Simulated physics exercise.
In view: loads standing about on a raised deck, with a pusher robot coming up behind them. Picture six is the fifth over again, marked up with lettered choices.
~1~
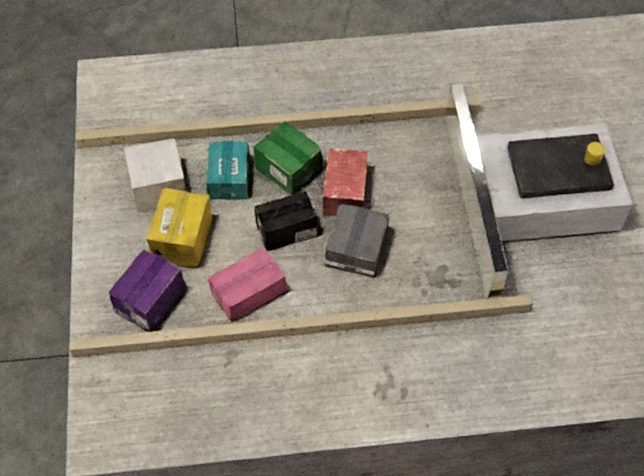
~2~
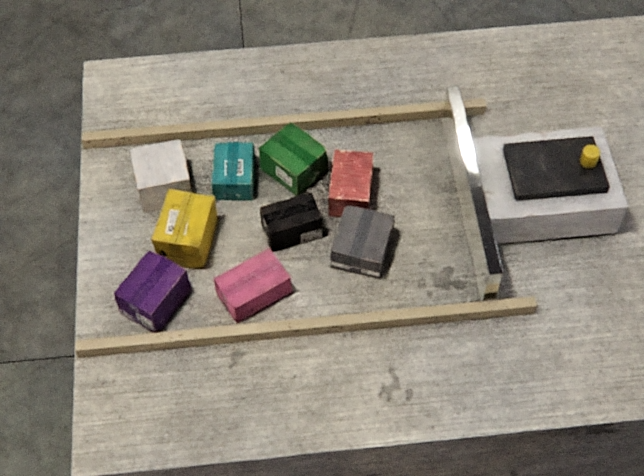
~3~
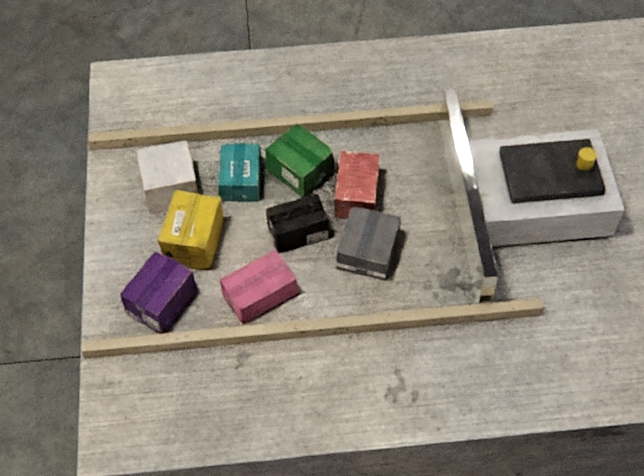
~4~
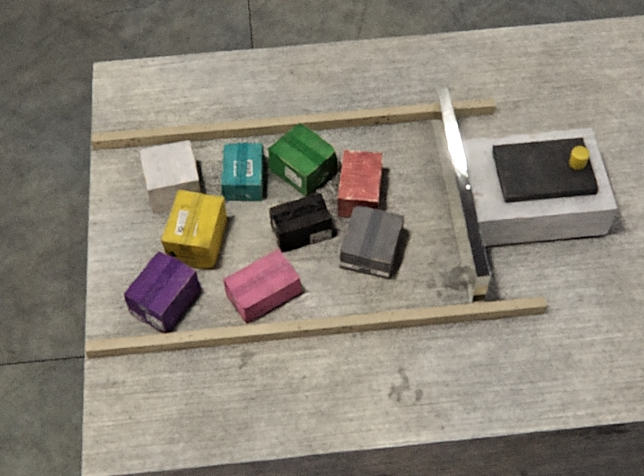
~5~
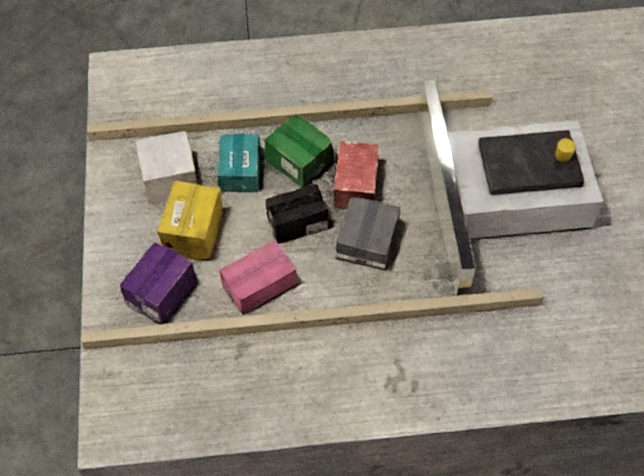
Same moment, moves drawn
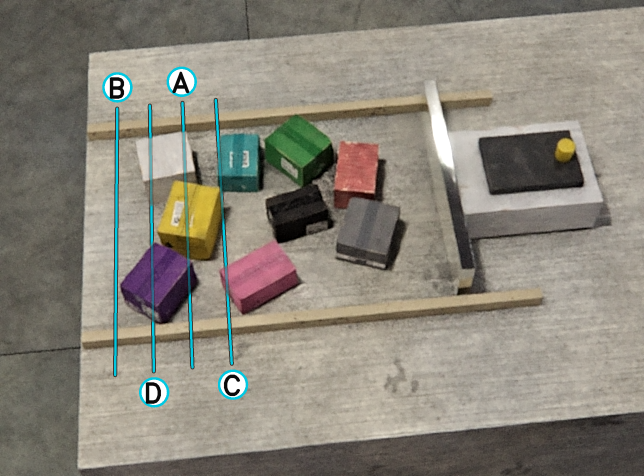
On a raised deck, a pusher robot creeps slightly left toward a group of colourful parcels.
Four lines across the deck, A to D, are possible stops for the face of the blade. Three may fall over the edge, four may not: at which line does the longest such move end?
It should halt at A.
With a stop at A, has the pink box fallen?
No.
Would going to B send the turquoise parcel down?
Yes.
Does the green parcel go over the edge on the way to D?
No.
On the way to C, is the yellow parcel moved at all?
By then, yes.
On the copy, A at (187, 224); B at (116, 231); C at (223, 221); D at (152, 227).
On A. First, robot (430, 170); turquoise parcel (232, 162); green parcel (282, 145).
Then, robot (335, 178); purple parcel (116, 286); white crate (137, 168).
Finally, robot (264, 185); purple parcel over the edge; white crate over the edge; two fallen.
By contrast, B drops six; C is within the limit but short; D drops five.
